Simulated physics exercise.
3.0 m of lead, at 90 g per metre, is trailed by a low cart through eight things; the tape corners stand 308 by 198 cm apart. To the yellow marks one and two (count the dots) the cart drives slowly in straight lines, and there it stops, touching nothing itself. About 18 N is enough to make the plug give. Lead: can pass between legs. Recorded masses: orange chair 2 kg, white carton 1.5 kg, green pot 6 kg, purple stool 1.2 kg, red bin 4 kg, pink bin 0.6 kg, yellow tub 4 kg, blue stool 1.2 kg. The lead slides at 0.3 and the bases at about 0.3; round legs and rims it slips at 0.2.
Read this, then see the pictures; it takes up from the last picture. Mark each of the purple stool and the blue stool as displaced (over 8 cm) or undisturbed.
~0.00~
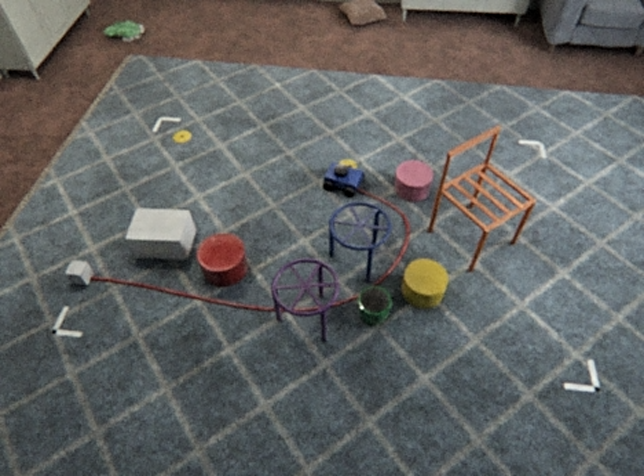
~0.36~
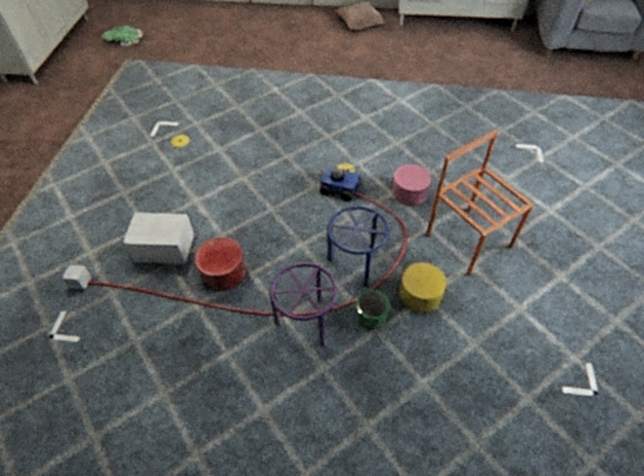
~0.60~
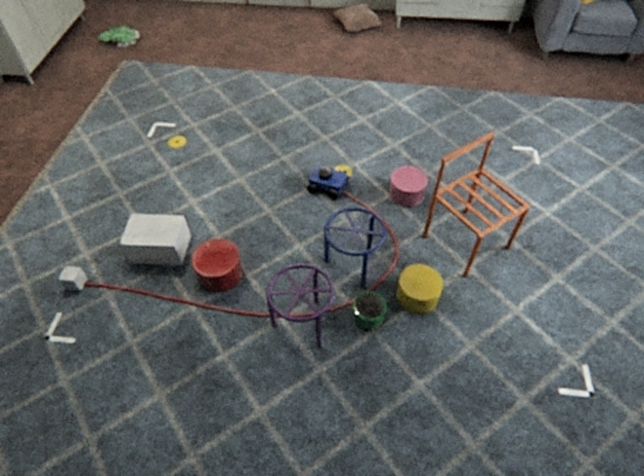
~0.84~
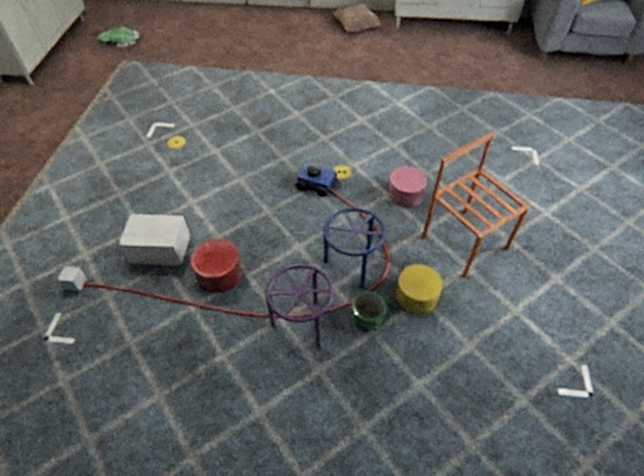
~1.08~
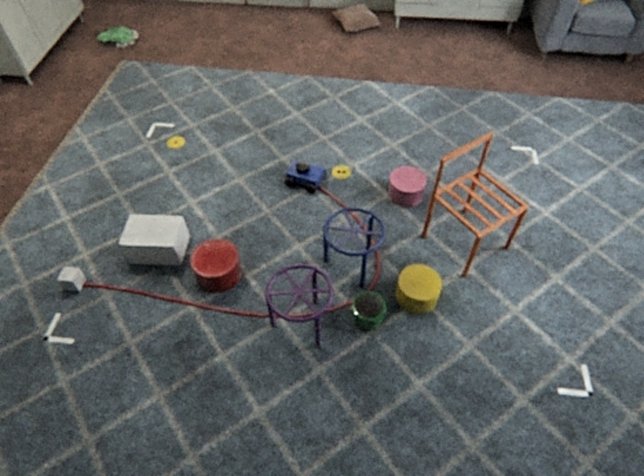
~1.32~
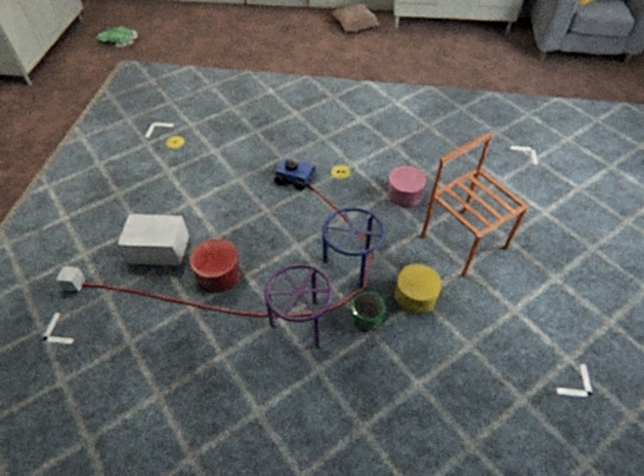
Marks: Purple stool displaced; blue stool displaced.
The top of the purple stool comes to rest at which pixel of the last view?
In the last view, the top sits at about (287, 269).
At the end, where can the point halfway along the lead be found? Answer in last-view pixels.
Around (289, 261).
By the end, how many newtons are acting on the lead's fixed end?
It comes out close to 0 N.
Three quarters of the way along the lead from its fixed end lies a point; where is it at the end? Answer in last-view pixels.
About (245, 191).
At 3.1 s, cart at (226, 157), 3 N at the fixed end; blue stool 34 cm off its start, purple stool 4 cm off its start.
At 4.9 s, cart at (195, 145), lead slack at the fixed end; blue stool 55 cm off its start, purple stool 16 cm off its start.
At 6.8 s, cart at (271, 159), lead slack at the fixed end; blue stool 55 cm off its start at (261, 219), purple stool 16 cm off its start at (287, 269).
At 8.6 s, cart at (340, 171), lead slack at the fixed end; blue stool 55 cm off its start, purple stool 16 cm off its start.
At 9.0 s, cart at (340, 171), lead slack at the fixed end; blue stool 55 cm off its start at (261, 219), purple stool 16 cm off its start at (287, 269).
